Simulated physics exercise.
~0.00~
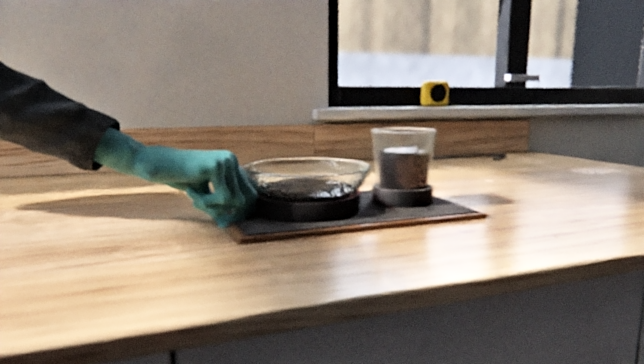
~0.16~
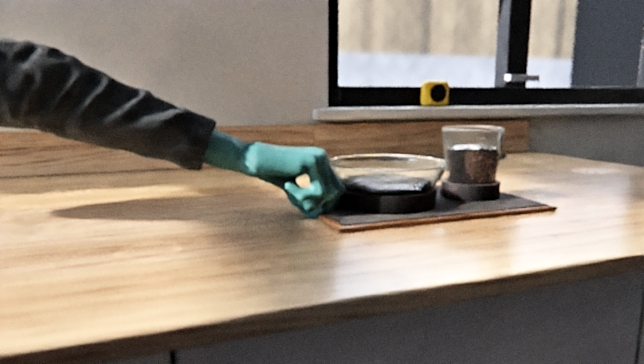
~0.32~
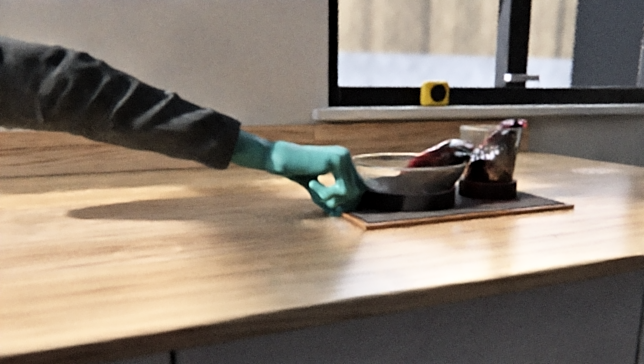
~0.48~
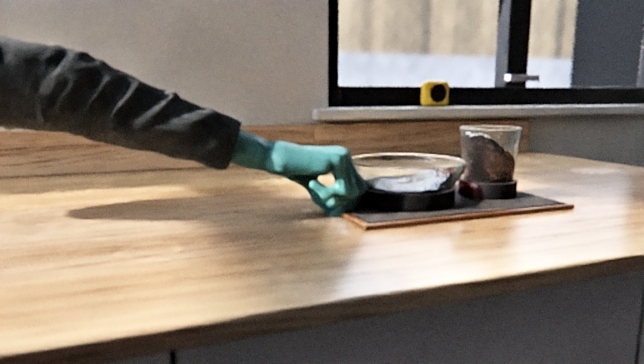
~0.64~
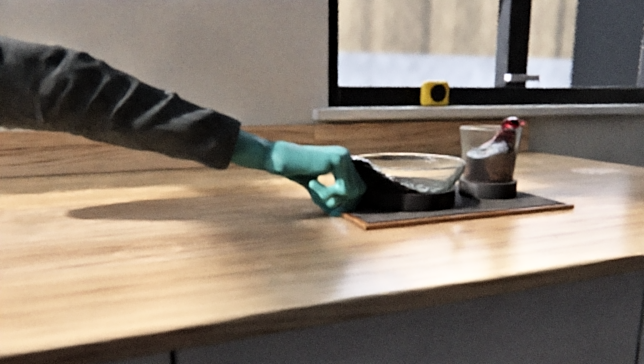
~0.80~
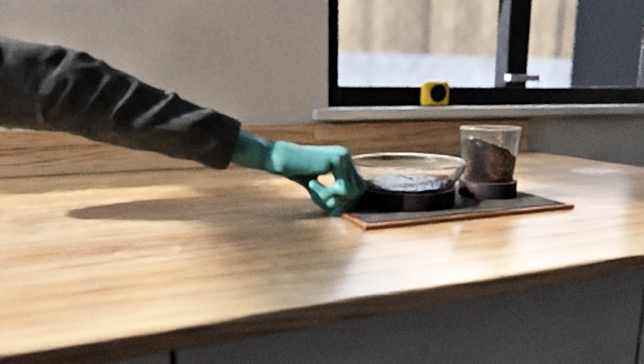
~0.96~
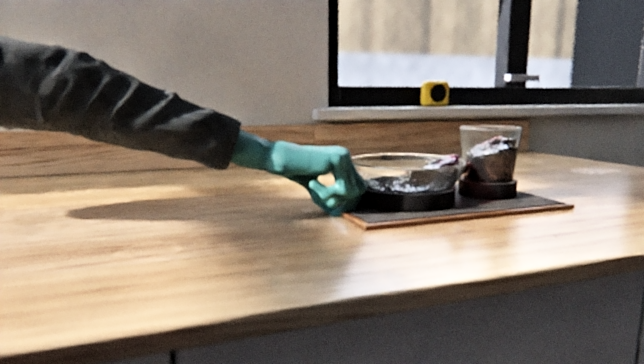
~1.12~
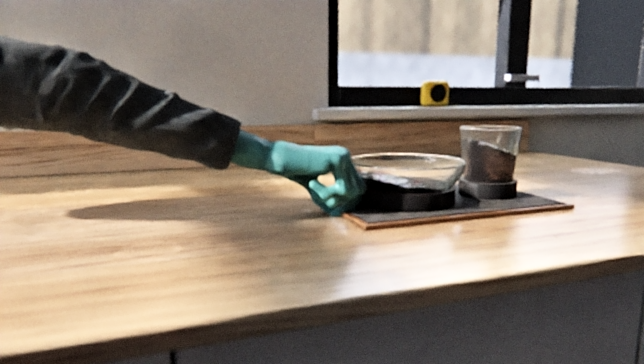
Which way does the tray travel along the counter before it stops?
The tray travels to the right along the counter, with the gloved hand at its left edge.
